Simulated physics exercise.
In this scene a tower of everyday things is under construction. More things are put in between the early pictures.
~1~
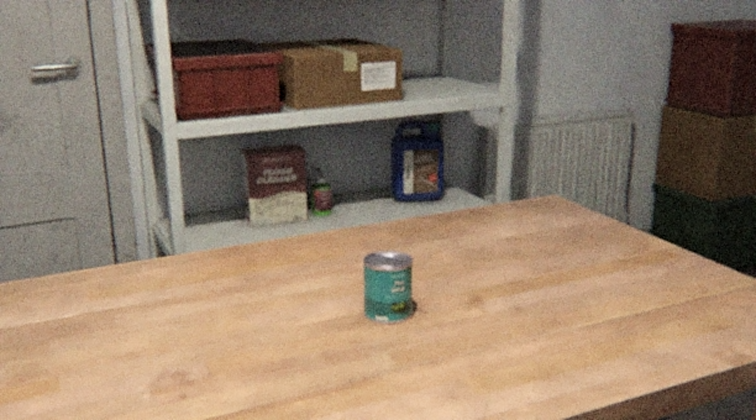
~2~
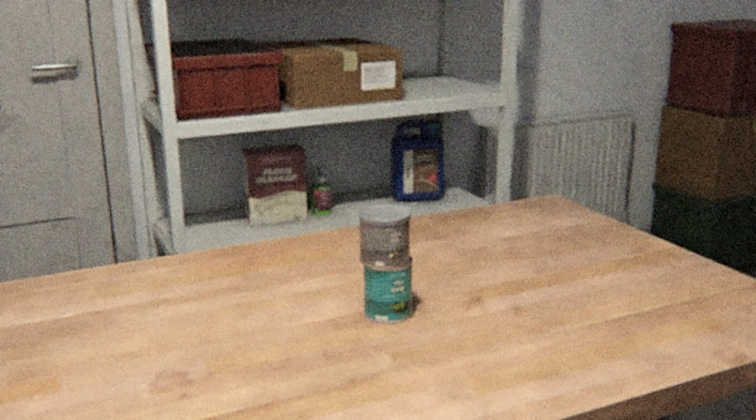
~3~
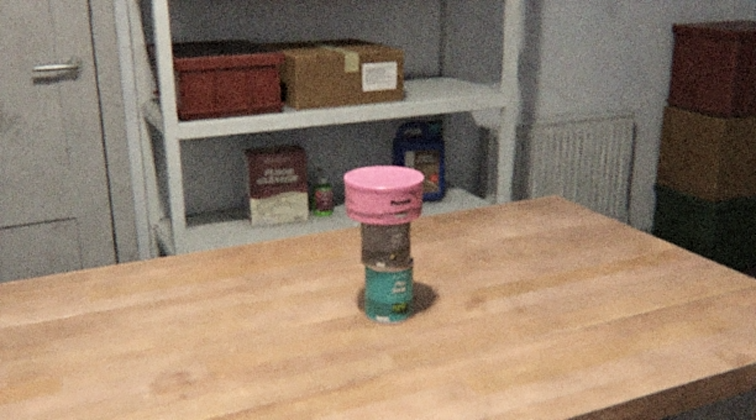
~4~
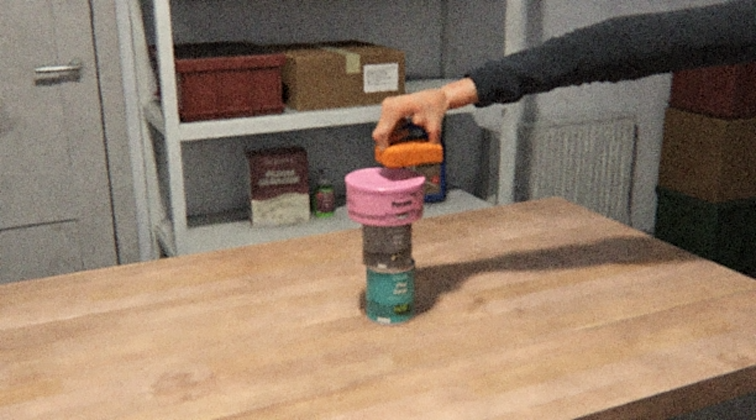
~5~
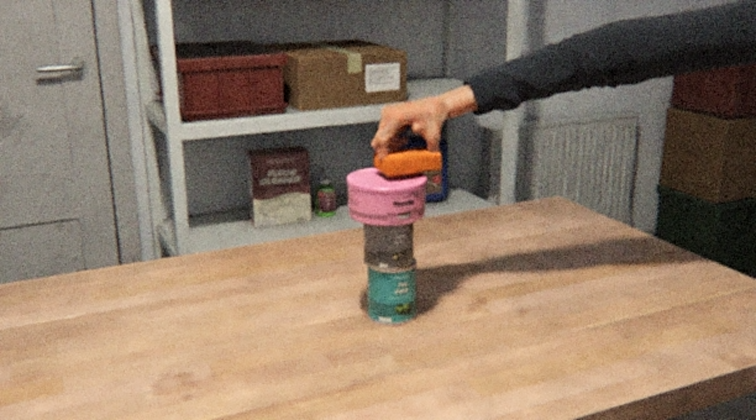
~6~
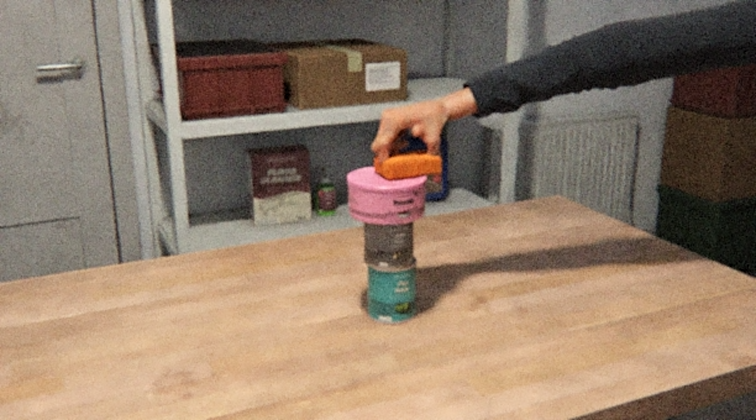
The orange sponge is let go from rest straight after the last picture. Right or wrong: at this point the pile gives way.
Wrong, it holds.
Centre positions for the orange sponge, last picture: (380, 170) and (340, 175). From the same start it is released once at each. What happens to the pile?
Case one: The pile stands firm; case two: It topples.
Then, 0.40 s after the last picture, nothing has stirred.
Then, 1.20 s after the last picture, orange sponge resting near (408, 165).
Then, 2.70 s after the last picture, orange sponge resting near (407, 165).
At rest, all 4 in place. Seen from the same camera at the end, orange sponge near (407, 165). The pile stays up.
